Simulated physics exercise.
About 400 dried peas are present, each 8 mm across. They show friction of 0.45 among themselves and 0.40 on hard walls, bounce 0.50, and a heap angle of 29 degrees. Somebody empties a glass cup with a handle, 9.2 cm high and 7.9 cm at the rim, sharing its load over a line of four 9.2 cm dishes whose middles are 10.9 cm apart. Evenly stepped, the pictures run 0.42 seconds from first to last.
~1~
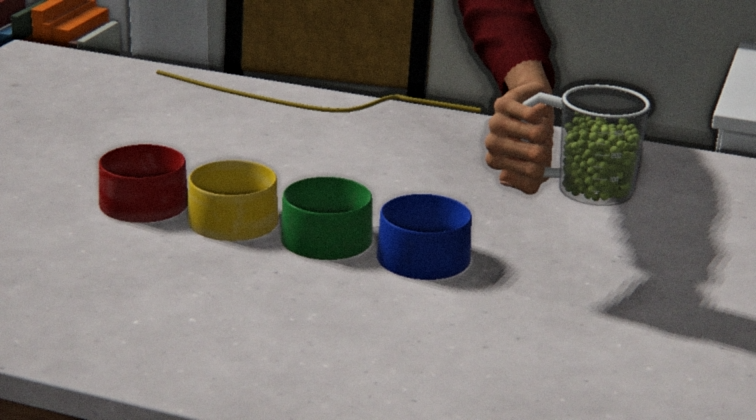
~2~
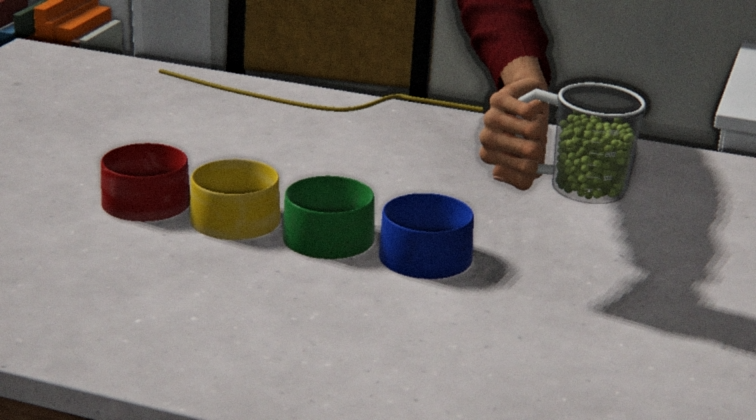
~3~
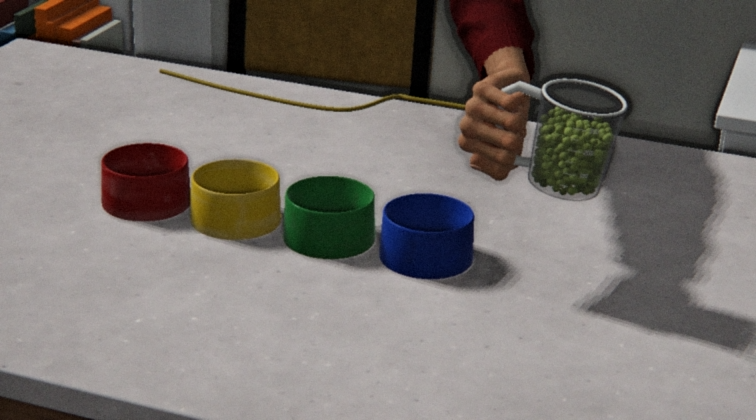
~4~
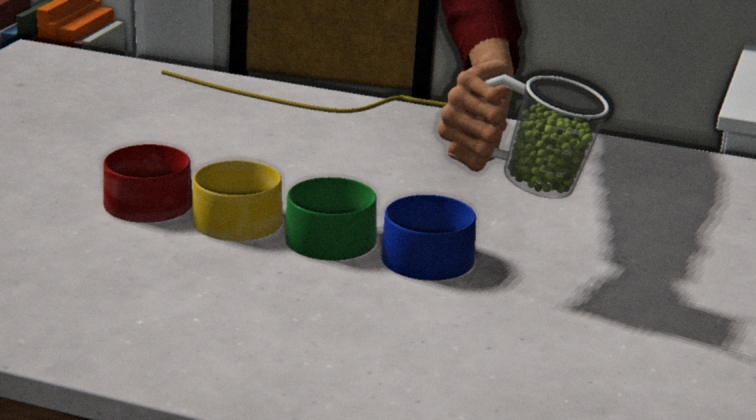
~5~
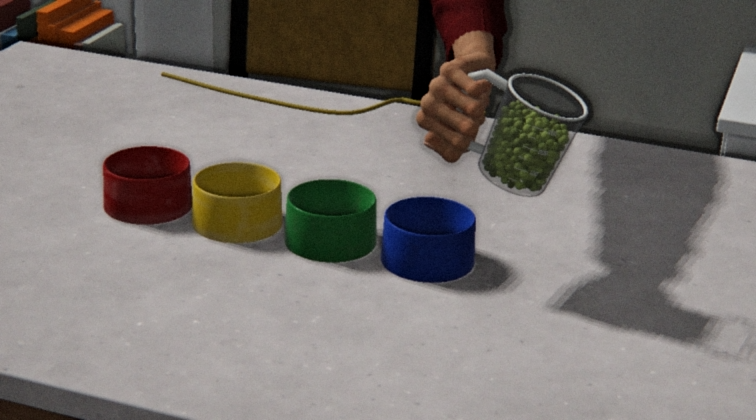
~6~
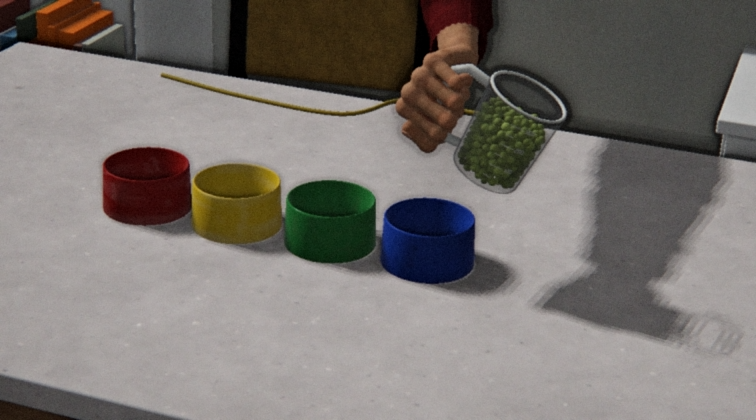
A hand held a clear cup full of green peas by its handle, then moved it left toward the row of red, yellow, green and blue dishes, leaning it over more and more.
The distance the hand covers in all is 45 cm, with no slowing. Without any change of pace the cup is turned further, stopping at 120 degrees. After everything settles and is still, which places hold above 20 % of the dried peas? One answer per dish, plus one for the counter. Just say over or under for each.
Result: Red dish: It will keep a fifth or less; blue dish: It will keep a fifth or less; green dish: It will keep a fifth or less; yellow dish: It will keep more than a fifth; counter: It will keep a fifth or less.
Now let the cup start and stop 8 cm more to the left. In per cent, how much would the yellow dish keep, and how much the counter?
Shares - yellow 10 / counter 10.
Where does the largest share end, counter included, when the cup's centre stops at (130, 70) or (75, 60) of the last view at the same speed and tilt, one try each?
The biggest share goes to yellow first, then to yellow.
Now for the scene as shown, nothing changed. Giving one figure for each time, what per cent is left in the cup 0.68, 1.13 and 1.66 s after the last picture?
Approx. 100 / 90 / 10 percent.
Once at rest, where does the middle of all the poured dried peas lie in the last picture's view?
Estimated resting centre: Around (242, 203).
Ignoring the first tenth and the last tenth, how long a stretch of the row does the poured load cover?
About 6 cm.
Then, 0.68 s after the last picture, tilt 69 degrees; cup holds 100 %.
Then, 1.13 s after the last picture, tilt 99 degrees; cup holds 90 %.
Then, 1.66 s after the last picture, tilt 120 degrees; cup holds 10 %, yellow 80 %.
In the end, red 0 %, blue 0 %, green 0 %, yellow 95 %, counter 5 %.
